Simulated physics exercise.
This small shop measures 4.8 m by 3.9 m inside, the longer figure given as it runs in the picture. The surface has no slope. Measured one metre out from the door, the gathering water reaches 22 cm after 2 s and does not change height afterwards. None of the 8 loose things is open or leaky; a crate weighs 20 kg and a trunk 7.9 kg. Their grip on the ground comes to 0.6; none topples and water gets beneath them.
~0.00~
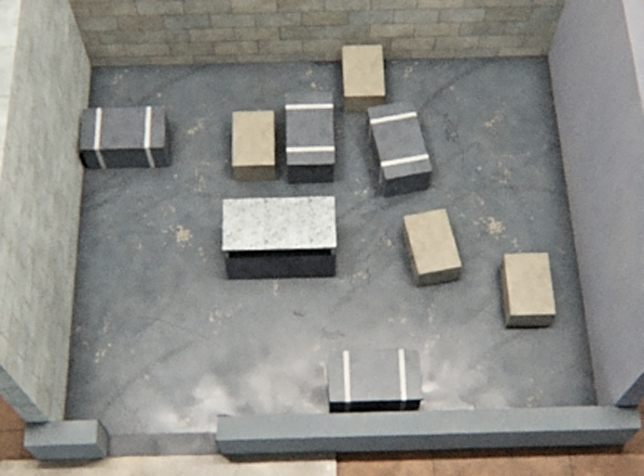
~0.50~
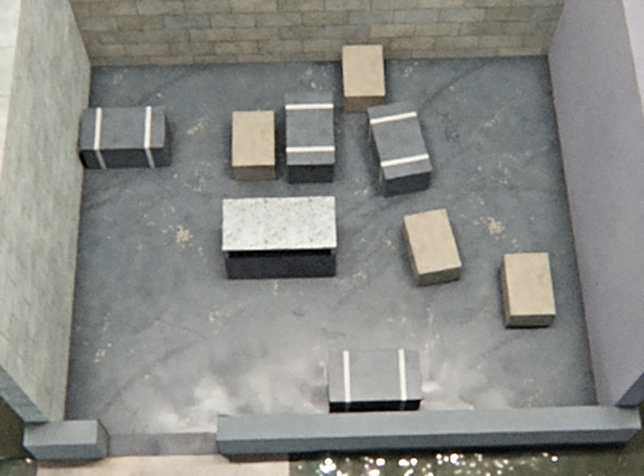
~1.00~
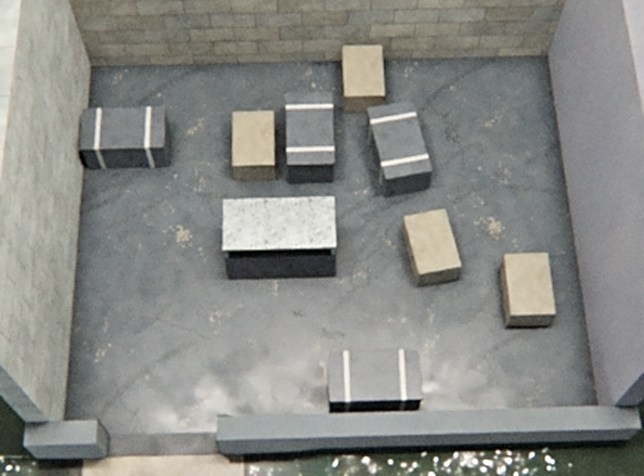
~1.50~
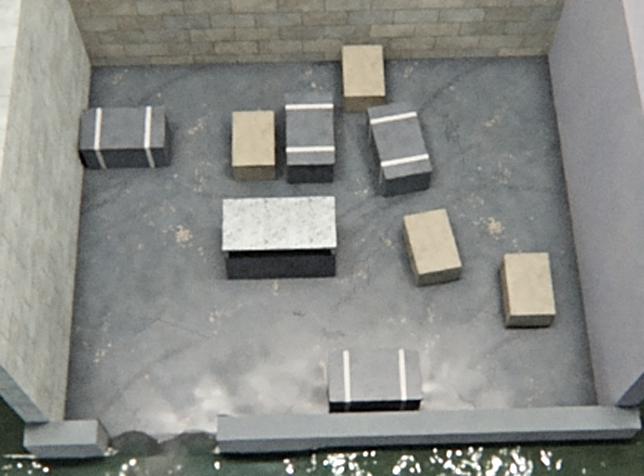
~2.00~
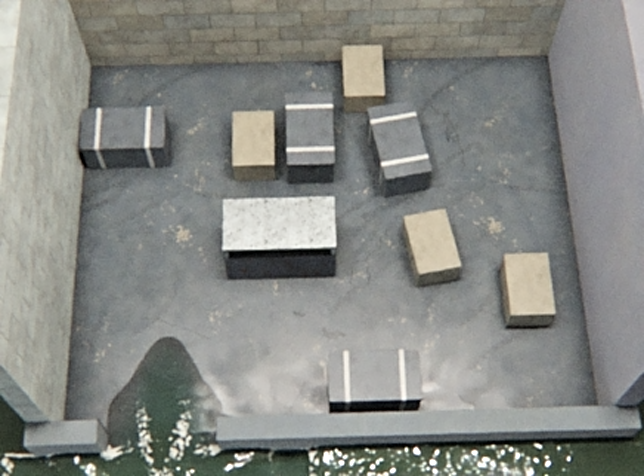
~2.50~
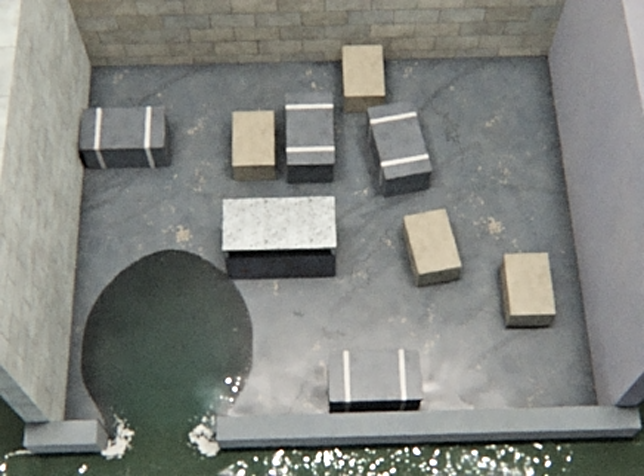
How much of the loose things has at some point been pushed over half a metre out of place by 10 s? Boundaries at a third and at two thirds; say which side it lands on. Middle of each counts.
It lands between a third and two thirds.
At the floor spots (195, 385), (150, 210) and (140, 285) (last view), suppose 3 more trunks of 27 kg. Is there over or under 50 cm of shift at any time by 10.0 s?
Result, in listed order: Exceeded / exceeded / exceeded.
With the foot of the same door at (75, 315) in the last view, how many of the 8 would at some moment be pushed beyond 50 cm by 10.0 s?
Result: 3.
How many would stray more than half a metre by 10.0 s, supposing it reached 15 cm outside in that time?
Count: 2.
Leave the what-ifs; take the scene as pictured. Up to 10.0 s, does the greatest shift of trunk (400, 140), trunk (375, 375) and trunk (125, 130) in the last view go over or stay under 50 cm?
Order as asked - a bigger shift, a smaller shift, a bigger shift.
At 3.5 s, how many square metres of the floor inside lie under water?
Some 6.0 m2.
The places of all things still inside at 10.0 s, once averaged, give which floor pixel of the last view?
The average lands around (406, 218).
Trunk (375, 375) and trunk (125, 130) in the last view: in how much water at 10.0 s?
About 4 and 7 cm.
After 3.5 s 0 of 8 are over 50 cm from their spots; 0 afloat.
After 4.5 s 1 of 8 are over 50 cm from their spots; 1 afloat.
After 7.0 s 1 of 8 are over 50 cm from their spots; 2 afloat.
After 10.0 s 3 of 8 are over 50 cm from their spots, and 3 have been at some point; 4 afloat.
